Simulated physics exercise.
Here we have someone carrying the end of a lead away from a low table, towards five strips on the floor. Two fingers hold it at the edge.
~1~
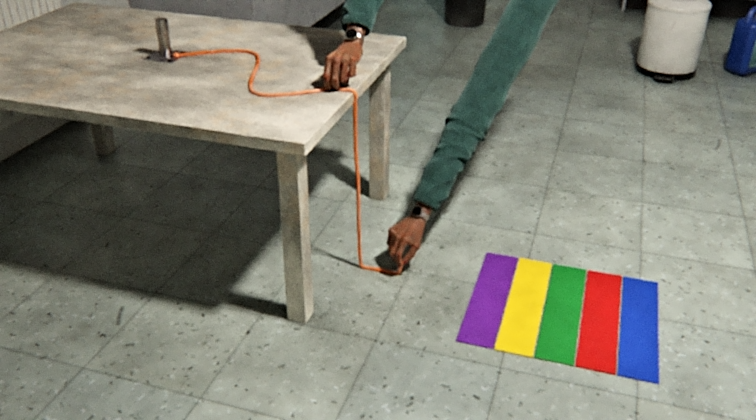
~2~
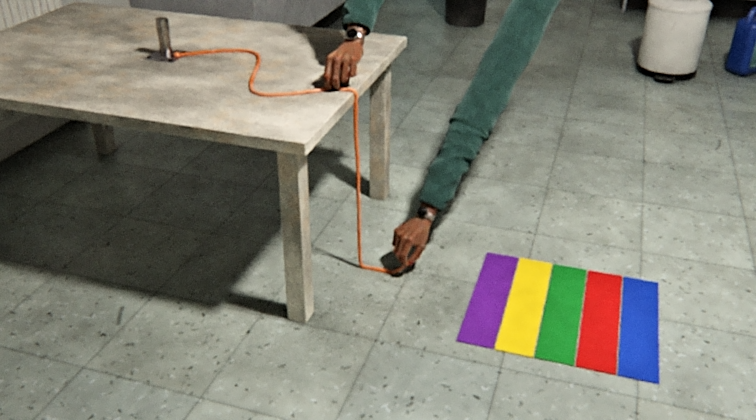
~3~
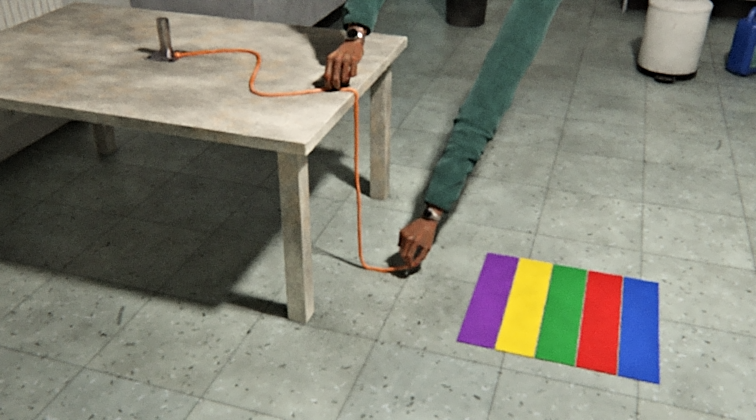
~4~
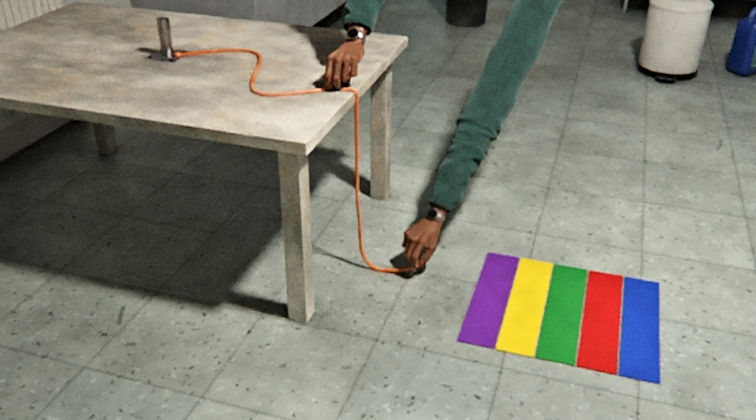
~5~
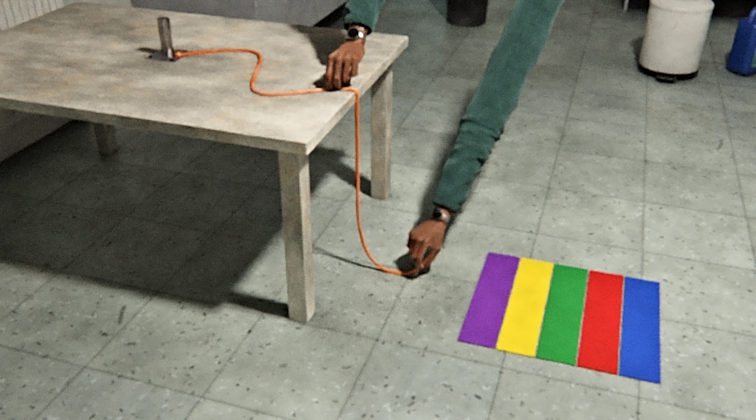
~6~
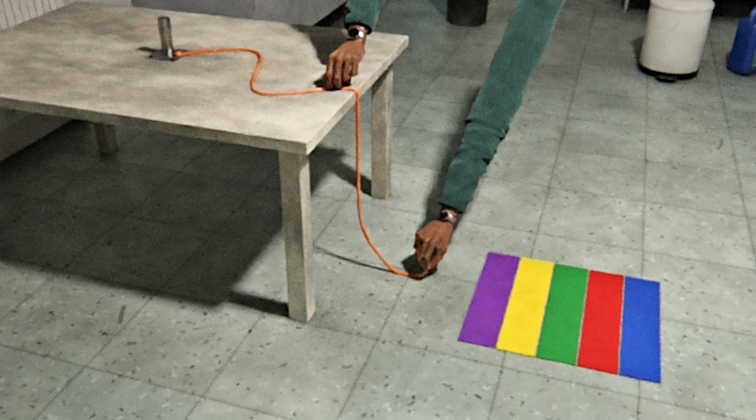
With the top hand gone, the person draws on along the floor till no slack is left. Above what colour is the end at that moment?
The blue one.
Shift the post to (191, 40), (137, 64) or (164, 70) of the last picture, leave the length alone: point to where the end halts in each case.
Near (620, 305), (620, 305) and (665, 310).
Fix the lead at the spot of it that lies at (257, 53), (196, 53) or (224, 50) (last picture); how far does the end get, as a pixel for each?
About (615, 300), (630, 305) and (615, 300).
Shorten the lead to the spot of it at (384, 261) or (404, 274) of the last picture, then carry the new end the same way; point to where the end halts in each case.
Near (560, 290) and (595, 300).
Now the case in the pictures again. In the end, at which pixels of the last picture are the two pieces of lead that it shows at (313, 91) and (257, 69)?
They go to (400, 118) and to (293, 76).
Early on, end near (572, 294); over green.
Midway, end near (615, 302); over red.
At the end of the slack, end near (641, 307); over blue. It halts on the blue strip.
